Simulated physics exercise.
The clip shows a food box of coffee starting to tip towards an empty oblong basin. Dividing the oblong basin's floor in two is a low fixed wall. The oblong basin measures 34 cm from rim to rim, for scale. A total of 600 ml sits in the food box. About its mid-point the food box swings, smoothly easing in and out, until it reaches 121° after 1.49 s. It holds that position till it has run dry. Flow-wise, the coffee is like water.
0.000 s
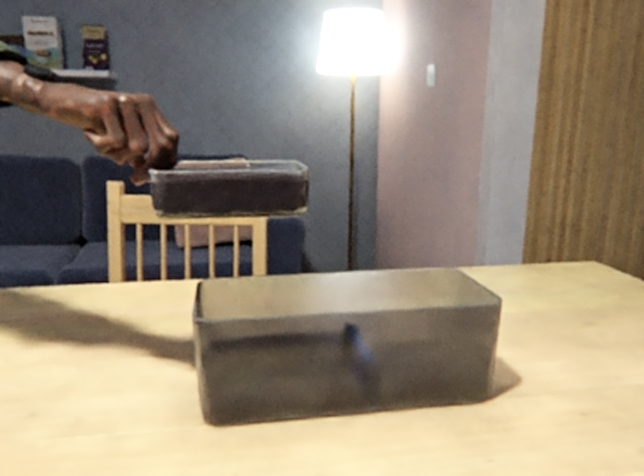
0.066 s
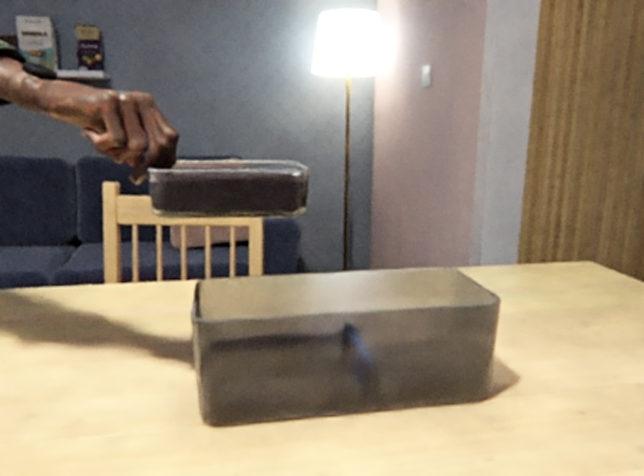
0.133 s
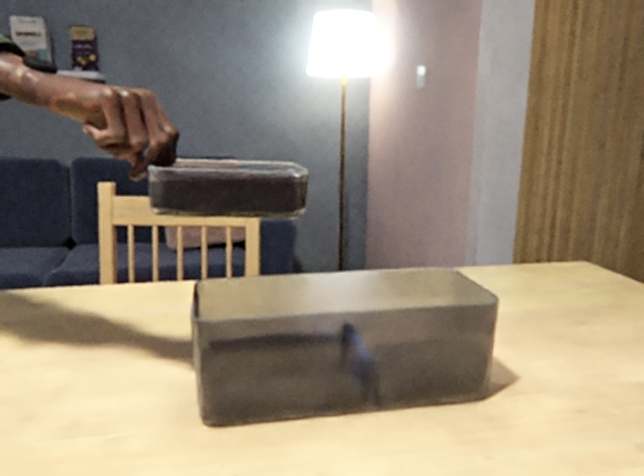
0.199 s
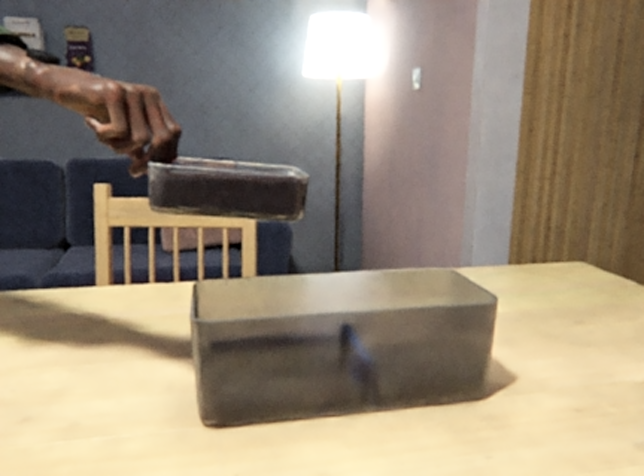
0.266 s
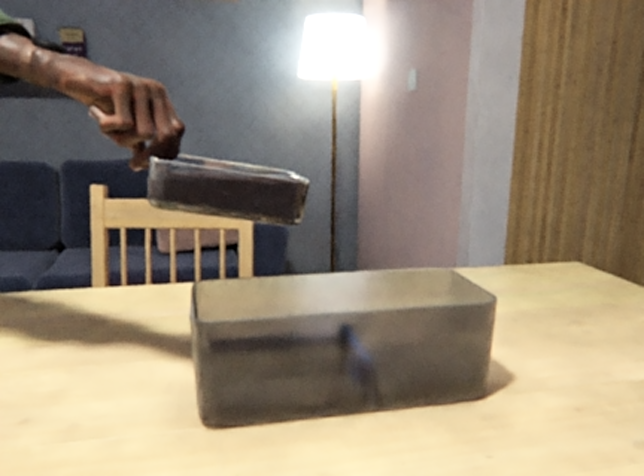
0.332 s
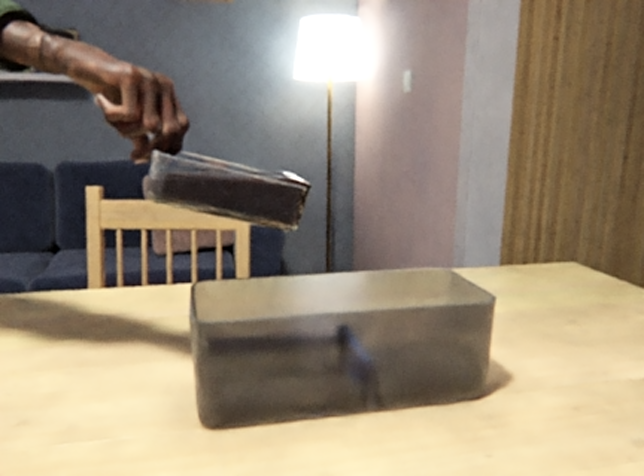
A hand tilts a small box of dark liquid rightward above an oblong basin.
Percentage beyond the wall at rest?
48 per cent.
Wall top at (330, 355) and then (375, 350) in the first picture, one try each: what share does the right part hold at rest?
Roughly 70 per cent, then 20 per cent.
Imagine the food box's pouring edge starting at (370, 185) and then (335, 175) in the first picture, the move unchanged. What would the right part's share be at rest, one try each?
Roughly 80 per cent the first time and 70 per cent the second.
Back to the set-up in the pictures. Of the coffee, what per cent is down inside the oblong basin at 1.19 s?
It works out near 90 per cent.
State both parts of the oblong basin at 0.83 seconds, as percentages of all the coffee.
Left about 20, right about 42.
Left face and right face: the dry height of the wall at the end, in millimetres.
Left roughly 40 mm; right roughly 34 mm.
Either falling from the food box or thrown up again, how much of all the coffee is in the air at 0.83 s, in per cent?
Close to 22 in a hundred.
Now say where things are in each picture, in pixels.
In the first picture, it leans 0°; its right rim is at (303, 167); the coffee meets the walls at (159, 174) and (300, 172); the oblong basin's rim runs from (196, 300) to (479, 285); the wall's top is at (360, 344).
In the second picture, it leans 1°; its right rim is at (302, 168); the coffee meets the walls at (158, 173) and (299, 173).
In the third picture, it leans 2°; its right rim is at (301, 170); the coffee meets the walls at (157, 172) and (298, 173).
In the fourth picture, it leans 5°; its right rim is at (301, 174); the coffee meets the walls at (156, 172) and (299, 175).
In the fifth picture, it leans 9°; its right rim is at (301, 179); the coffee meets the walls at (155, 172) and (299, 175).
In the sixth picture, it leans 14°; its right rim is at (301, 186); the coffee meets the walls at (156, 172) and (300, 181); 3 per cent is over the edge.
After 0.83 s the tilt is 71° and 13 per cent is still to pour, 19 is left of the wall and 42 right of it.
After 1.19 s the tilt is 110° and 1 per cent is still to pour, 42 is left of the wall and 48 right of it.
After 1.58 s the tilt is 121° and 0 per cent is still to pour, 45 is left of the wall and 48 right of it.
After 1.99 s the tilt is 121° and 0 per cent is still to pour, 45 is left of the wall and 48 right of it.
In the end 45 per cent lies left of the wall, 48 right of it and 7 outside.
